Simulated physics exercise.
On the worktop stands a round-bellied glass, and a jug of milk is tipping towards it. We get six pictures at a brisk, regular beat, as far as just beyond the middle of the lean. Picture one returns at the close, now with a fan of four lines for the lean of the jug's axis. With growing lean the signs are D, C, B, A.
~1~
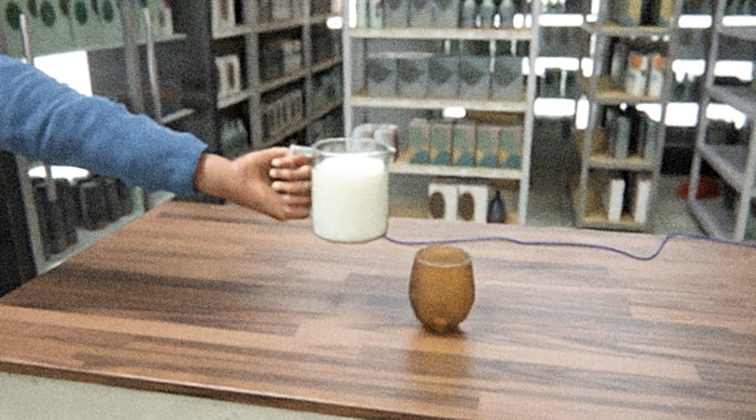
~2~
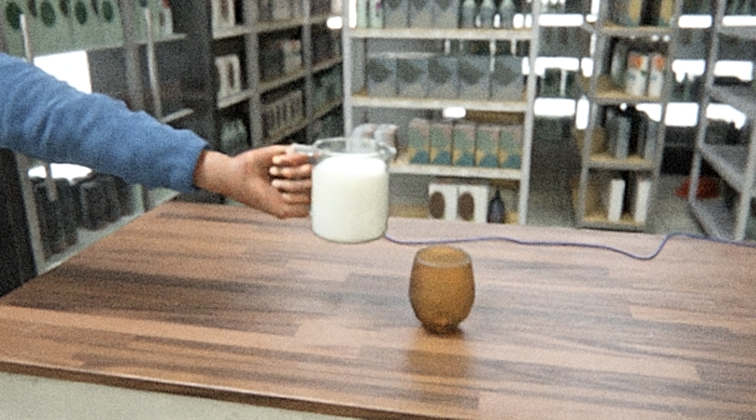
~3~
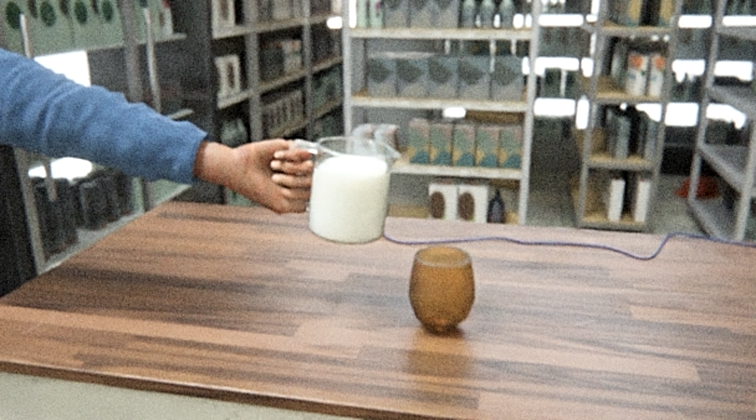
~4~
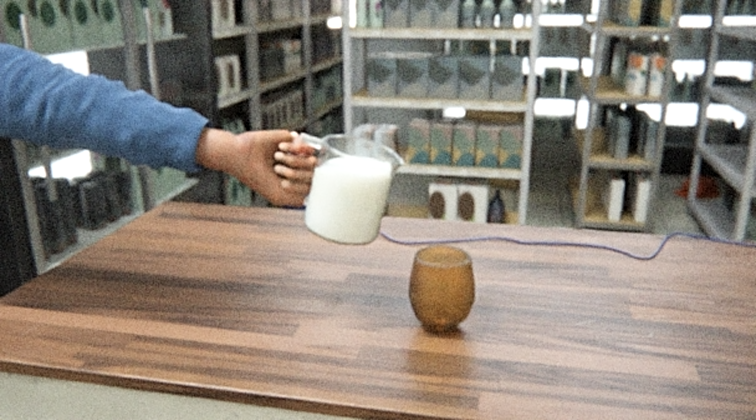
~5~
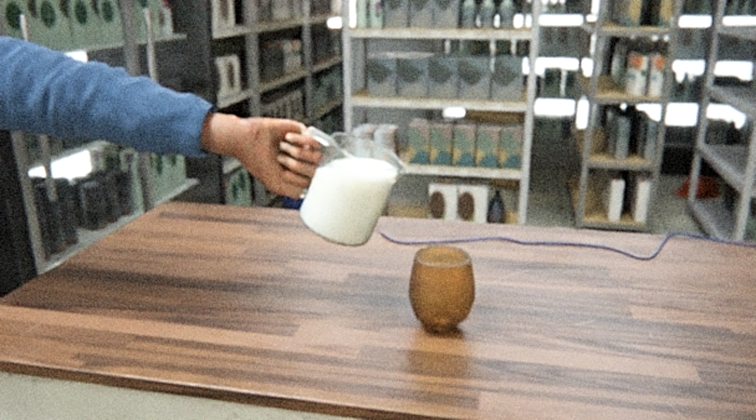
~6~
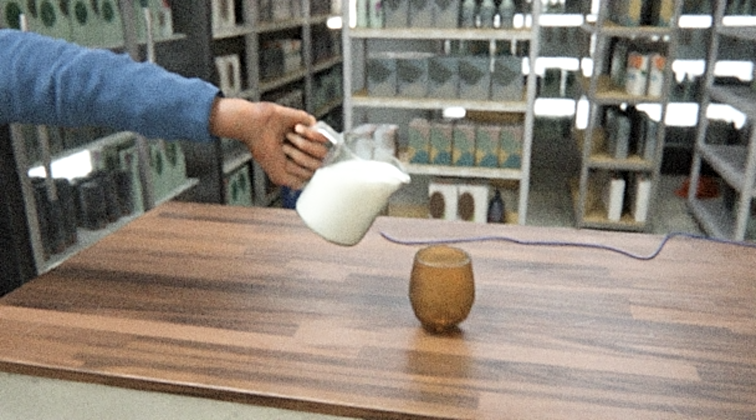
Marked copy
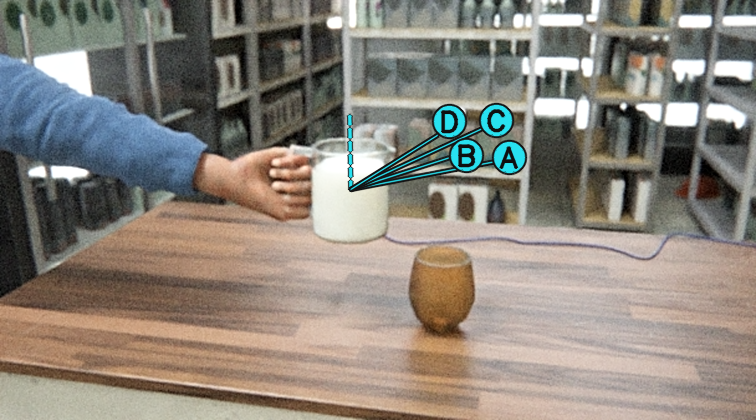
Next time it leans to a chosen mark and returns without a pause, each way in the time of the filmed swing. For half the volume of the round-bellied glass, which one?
Tilt C does it best.
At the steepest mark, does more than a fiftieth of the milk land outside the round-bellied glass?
Yes, it does.
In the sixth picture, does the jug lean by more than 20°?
Yes.
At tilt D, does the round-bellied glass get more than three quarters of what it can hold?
No.
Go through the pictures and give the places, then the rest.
In the first picture, upright, lip at (393, 151); rim of the round-bellied glass round (443, 255); nothing has left yet.
In the second picture, upright, lip at (394, 152); nothing has left yet.
In the third picture, tipped about 7°, lip at (397, 156); nothing has left yet.
In the fourth picture, tipped about 14°, lip at (402, 163); nothing has left yet.
In the fifth picture, tipped about 23°, lip at (406, 171); nothing has left yet.
In the sixth picture, tipped about 33°, lip at (408, 181); nothing has left yet.
In cyan, A at (493, 162); B at (448, 157); C at (481, 128); D at (437, 135).
If A is chosen, the round-bellied glass ends with about 68 % of what it can hold; 10 % of the milk is spilt.
If B is chosen, the round-bellied glass ends with about 60 % of what it can hold; 4 % of the milk is spilt.
If C is chosen, the round-bellied glass ends with about 49 % of what it can hold.
If D is chosen, the round-bellied glass ends with about 35 % of what it can hold.
